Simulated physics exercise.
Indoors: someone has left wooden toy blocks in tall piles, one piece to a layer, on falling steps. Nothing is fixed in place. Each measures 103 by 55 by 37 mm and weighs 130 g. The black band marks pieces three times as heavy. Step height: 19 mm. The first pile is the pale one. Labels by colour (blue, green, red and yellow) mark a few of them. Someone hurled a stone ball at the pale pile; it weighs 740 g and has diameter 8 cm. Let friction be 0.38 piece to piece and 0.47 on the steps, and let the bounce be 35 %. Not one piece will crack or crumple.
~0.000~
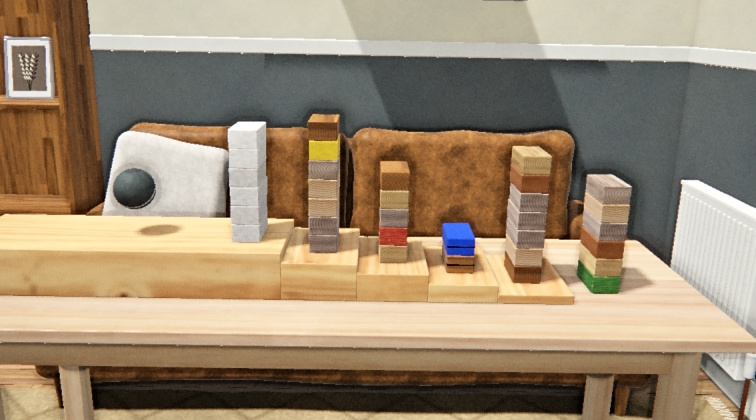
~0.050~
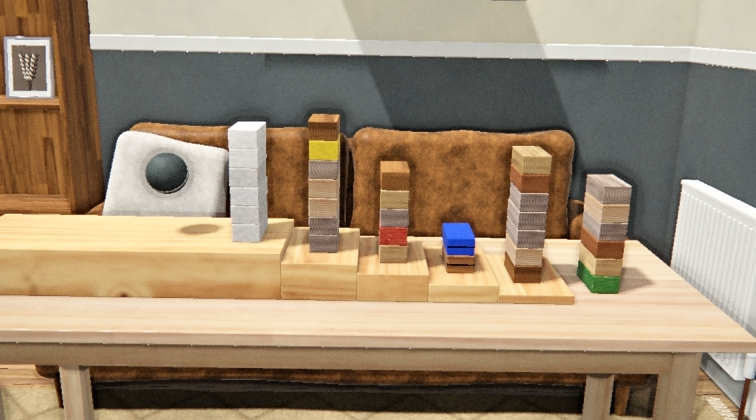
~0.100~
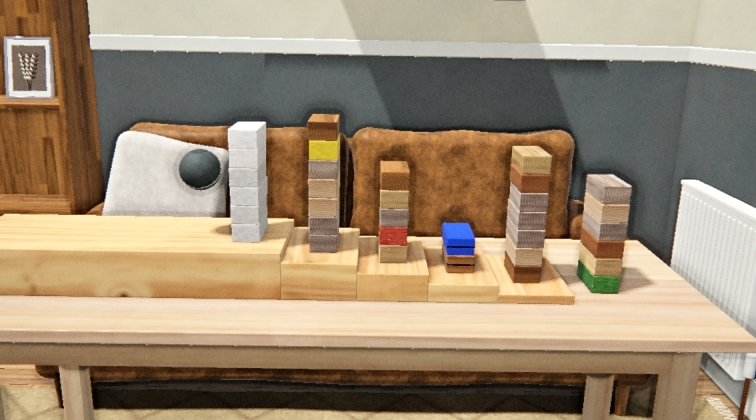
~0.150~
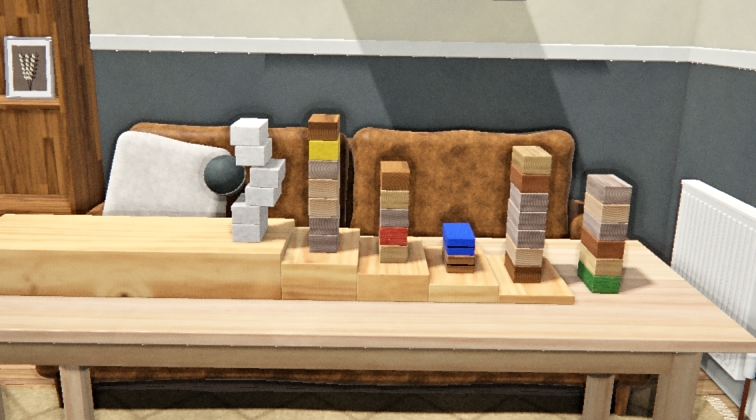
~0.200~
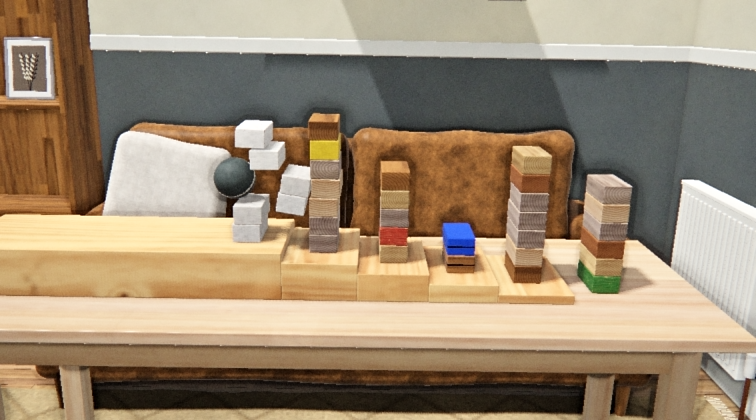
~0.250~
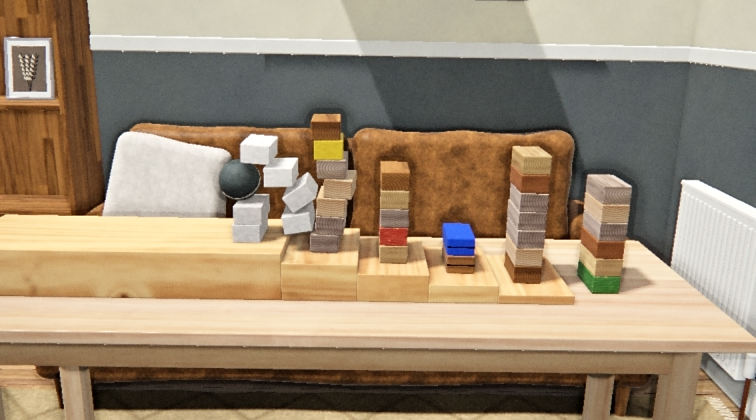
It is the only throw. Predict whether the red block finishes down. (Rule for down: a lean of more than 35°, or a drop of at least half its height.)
It gives way.
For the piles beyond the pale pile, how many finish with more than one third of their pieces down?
Total count: 2.
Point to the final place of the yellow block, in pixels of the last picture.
Check around (446, 212) in the last image.
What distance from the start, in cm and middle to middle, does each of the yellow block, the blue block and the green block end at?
Yellow 28 cm, blue 2 cm, green 0 cm.
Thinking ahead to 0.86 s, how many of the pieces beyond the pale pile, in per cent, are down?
20 per cent.
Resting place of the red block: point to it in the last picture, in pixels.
In the final picture it sits close to (430, 248).
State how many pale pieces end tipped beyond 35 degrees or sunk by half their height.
4 of the pale pieces.
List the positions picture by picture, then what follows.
In the first picture (each place is the centre of the face we see best), ball (135, 189) 17 cm from contact, 1.6 m/s; red block (394, 237); green block (606, 286); blue block (461, 247); the others all in place.
Ball (167, 173) 11 cm from contact, 1.4 m/s; red block (394, 237), in the second picture.
Ball (200, 170) 40 mm from contact, 1.3 m/s; red block (393, 237), in the third picture.
Ball (225, 176) after contact, 0.7 m/s; red block (394, 237), in the fourth picture.
Ball (234, 178) after contact, 0.2 m/s; red block (394, 237); one has shifted, in the fifth picture.
Ball (239, 180) after contact, 0.2 m/s; red block (394, 238); yellow block (328, 151) moved 8 mm; blue block (461, 247); 6 have shifted, in the sixth picture.
By 0.44 s, 4 of the pale pile down; none of the 27 other blocks down, 7 disturbed; red block unmoved; yellow block moved 38 mm.
By 0.86 s, 4 of the pale pile down; 6 of the 27 other blocks down; red block tilted 16°; yellow block tilted 42°, 41 mm lower.
By 1.08 s, 4 of the pale pile down; 10 of the 27 other blocks down; red block tilted 30°, 36 mm lower; yellow block tilted 67°, 10 cm lower.
When it is over (1.8 s), 4 of the pale pile down; 10 of the 27 other blocks down; red block tilted 15°, 39 mm lower; yellow block on its side; blue block moved 14 mm. In pixels of the last frame, middles, red block near (430, 248), yellow block near (446, 212).
